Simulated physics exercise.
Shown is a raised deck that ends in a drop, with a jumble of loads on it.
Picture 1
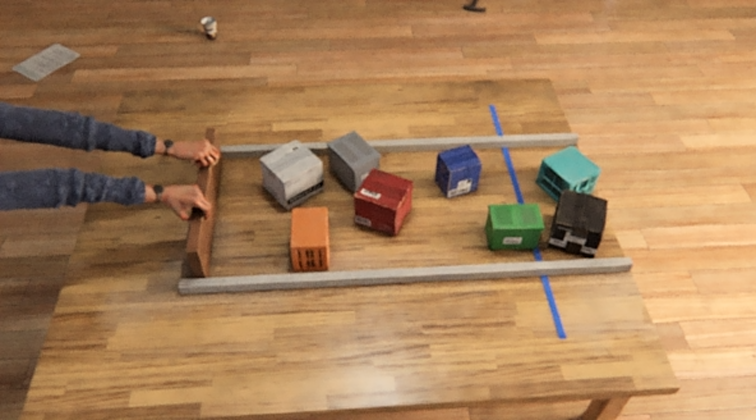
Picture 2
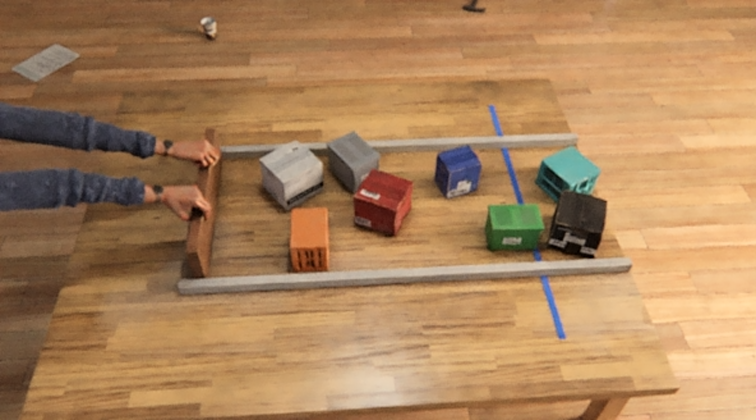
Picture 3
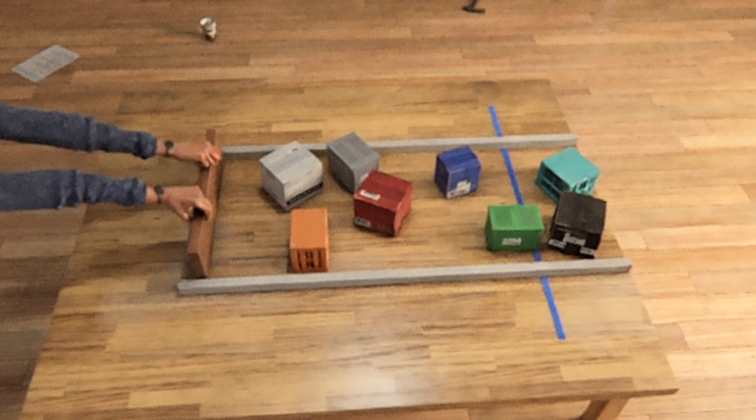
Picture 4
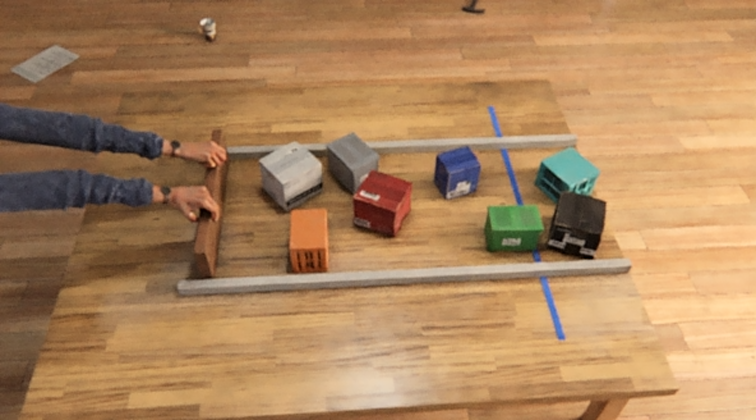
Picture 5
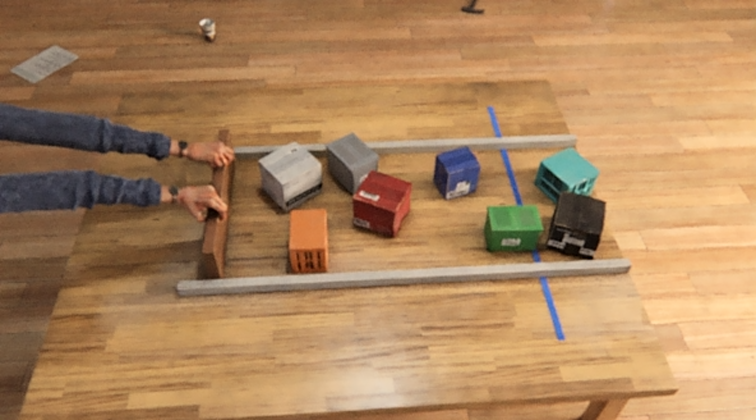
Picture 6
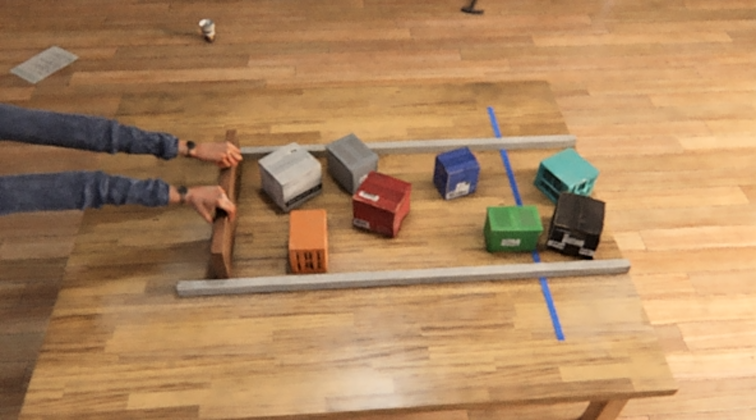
On a wooden table, two hands sliding a brown plank slightly right between pale rails toward colourful crates that stay still.
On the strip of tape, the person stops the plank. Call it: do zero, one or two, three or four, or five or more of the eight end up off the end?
One or two end up off it.
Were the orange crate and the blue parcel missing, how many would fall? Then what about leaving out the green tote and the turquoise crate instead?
Tally per try: 1 / 0.
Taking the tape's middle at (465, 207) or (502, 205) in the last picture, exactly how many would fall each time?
Down on the ground: 0 and 2.
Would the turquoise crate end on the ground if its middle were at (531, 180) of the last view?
Put there, it simply leaves the top.
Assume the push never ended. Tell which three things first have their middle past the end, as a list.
It goes the turquoise crate, after that the black parcel, and after that the blue parcel.
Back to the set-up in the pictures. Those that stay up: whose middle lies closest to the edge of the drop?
Blue parcel.
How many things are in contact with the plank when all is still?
It is in contact with 2.
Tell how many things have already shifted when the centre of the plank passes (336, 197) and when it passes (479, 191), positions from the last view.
At the one place 4, at the other 8.
Early on, none off yet; turquoise crate at rest near (566, 178); black parcel at rest near (576, 225); green tote at rest near (511, 230).
A while later, none off yet; turquoise crate at rest near (566, 178); black parcel at rest near (576, 225); green tote travelled a little near (516, 233).
Finally, the number that fall off is one or two; lost, black parcel and turquoise crate.
